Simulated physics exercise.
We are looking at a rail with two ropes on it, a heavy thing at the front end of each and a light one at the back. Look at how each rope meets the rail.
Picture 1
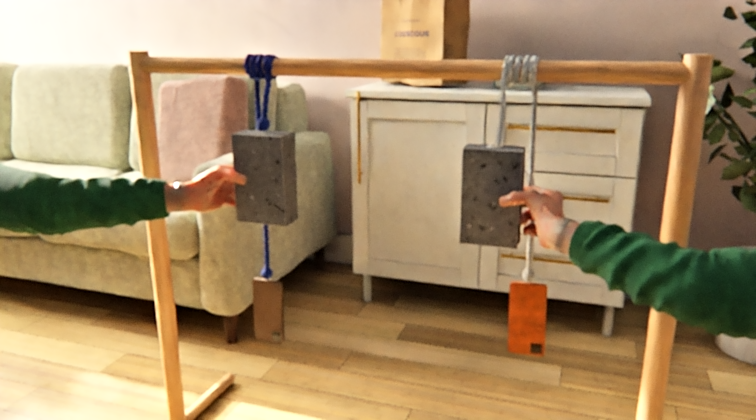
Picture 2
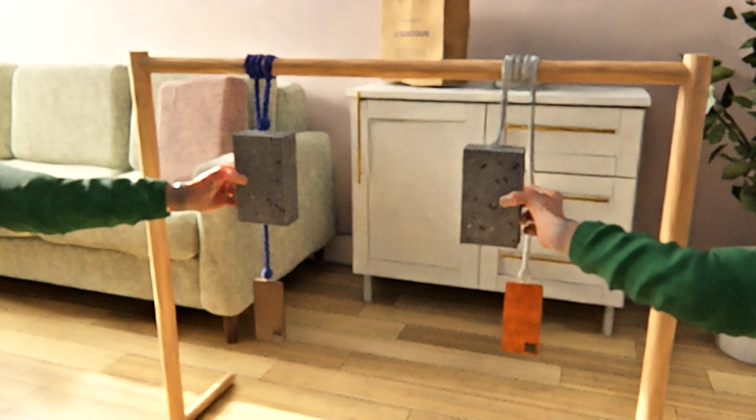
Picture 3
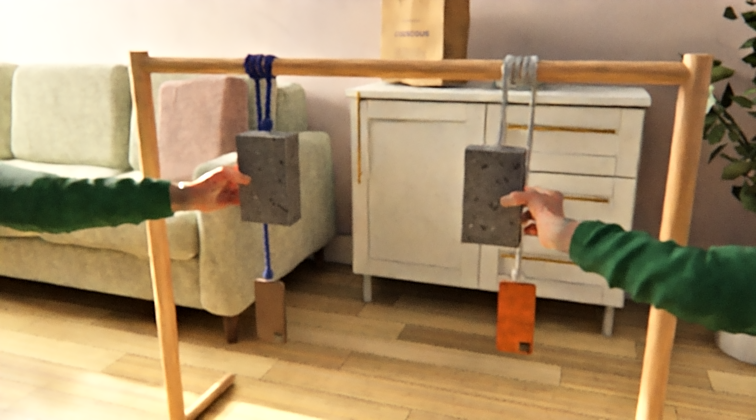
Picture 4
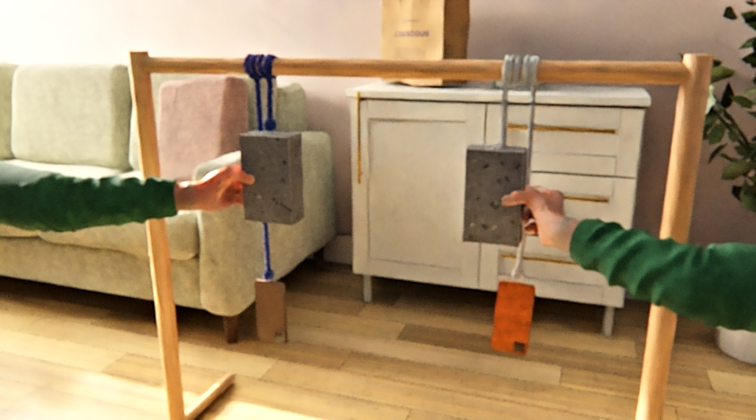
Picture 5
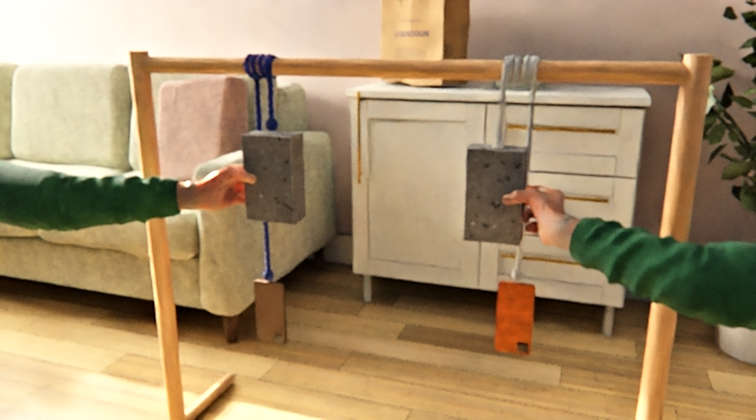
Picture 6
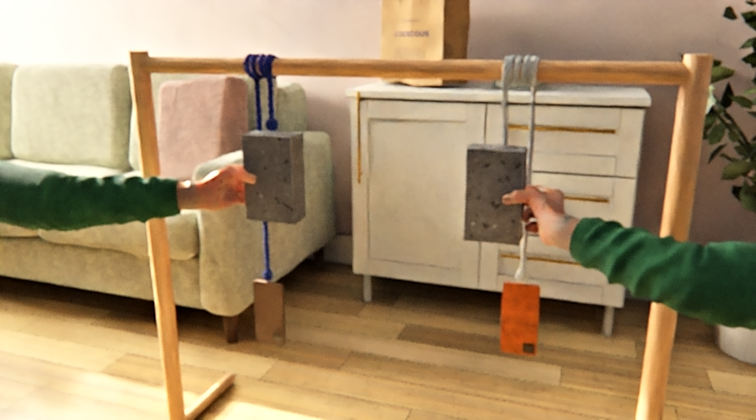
Living room with two hands holding grey blocks roped to a wooden rail, shifting slightly as an orange phone sways below.
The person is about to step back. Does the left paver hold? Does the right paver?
Outcome: The left paver keeps its height and the right paver stays hanging.
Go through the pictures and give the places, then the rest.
In the first frame, left paver (265, 177); right paver (492, 195); left phone (269, 311); right phone (528, 319).
In the second frame, left paver (266, 177); right paver (493, 195).
In the third frame, left paver (269, 178); right paver (493, 195).
In the fourth frame, left paver (272, 177); right paver (495, 195).
In the fifth frame, left paver (274, 177); right paver (495, 194).
In the sixth frame, left paver (274, 177); right paver (495, 194); left rope wound several times round the rail; right rope wound several times round the rail.
Then, 0.34 s later than the last view, left paver in the air near (266, 157); right paver in the air near (499, 214).
Then, 0.72 s later than the last view, left paver in the air near (275, 154); right paver in the air near (504, 209).
Finally, left paver in the air near (275, 163); right paver in the air near (502, 209). The left paver stays hanging and the right paver is held.
